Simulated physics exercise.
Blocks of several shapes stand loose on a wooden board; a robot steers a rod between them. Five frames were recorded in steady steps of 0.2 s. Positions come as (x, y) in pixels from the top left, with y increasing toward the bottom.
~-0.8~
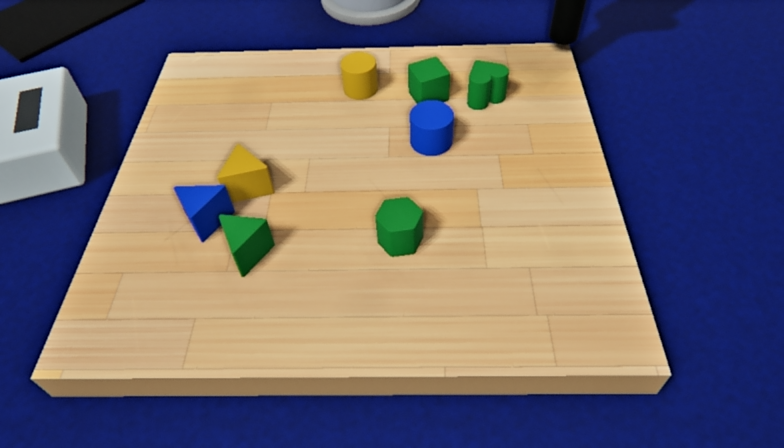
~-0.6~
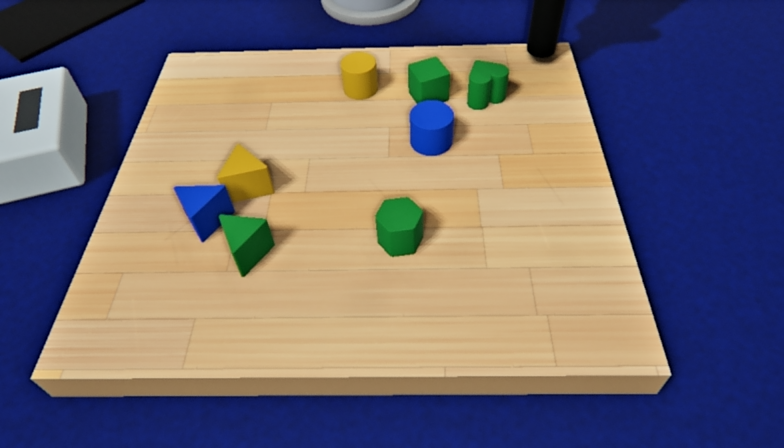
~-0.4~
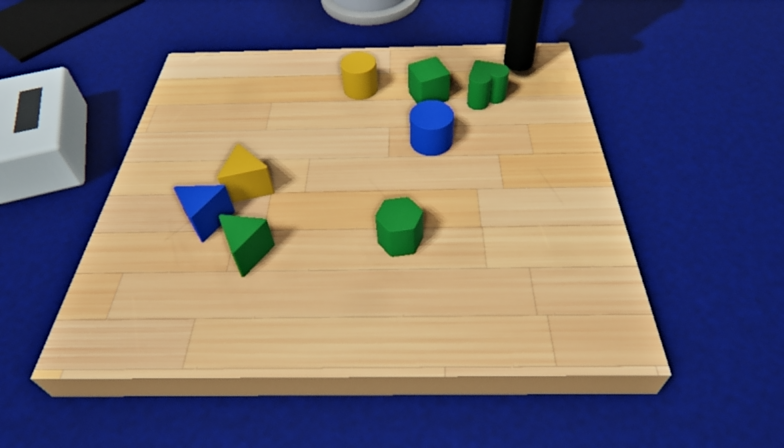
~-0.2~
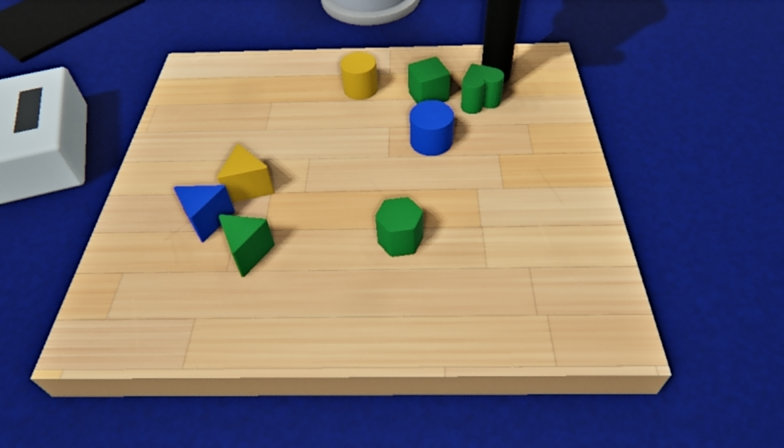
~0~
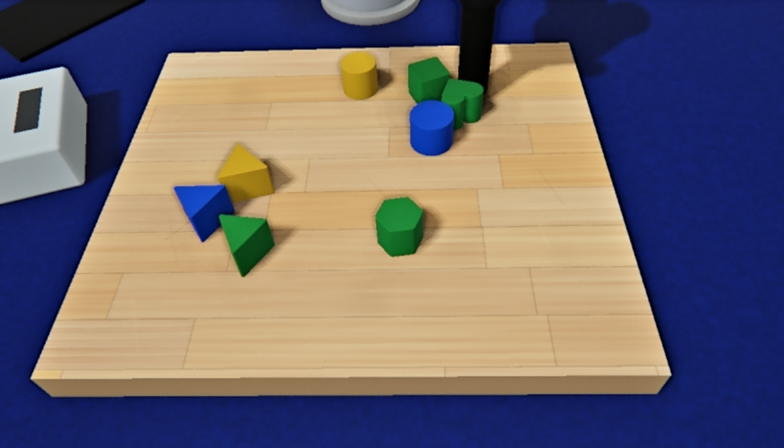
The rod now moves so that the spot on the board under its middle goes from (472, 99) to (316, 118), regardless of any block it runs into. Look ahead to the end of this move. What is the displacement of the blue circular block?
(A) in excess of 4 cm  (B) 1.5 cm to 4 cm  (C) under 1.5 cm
My answer is option C.
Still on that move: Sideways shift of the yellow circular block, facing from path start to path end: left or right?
It moves off to the right.
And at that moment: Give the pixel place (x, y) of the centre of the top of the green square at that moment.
Its top face will be centred at roughly (383, 62).
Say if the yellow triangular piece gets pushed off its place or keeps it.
That block will keep its spot.
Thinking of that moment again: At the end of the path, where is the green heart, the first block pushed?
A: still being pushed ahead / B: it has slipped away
The answer is B.
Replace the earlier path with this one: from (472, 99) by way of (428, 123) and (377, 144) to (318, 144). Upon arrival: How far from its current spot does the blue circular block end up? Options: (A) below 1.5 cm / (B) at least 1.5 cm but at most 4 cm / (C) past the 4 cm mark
I'll go with C - past the 4 cm mark.
What follows on the original path. One third of the way, rod (420, 95); green square (397, 64), turned 60° clockwise; blue circular block (428, 120); green heart (451, 95), turned 25° anticlockwise.
Two thirds of the way, rod (367, 102); yellow circular block (347, 57); green square (383, 62), turned 105° clockwise; blue circular block (428, 120); green heart (451, 95), turned 25° anticlockwise.
At the end, rod (314, 109); yellow triangular piece in place; yellow circular block (347, 57); green square (383, 62), turned 105° clockwise; blue circular block (428, 120); green heart (451, 95), turned 25° anticlockwise.
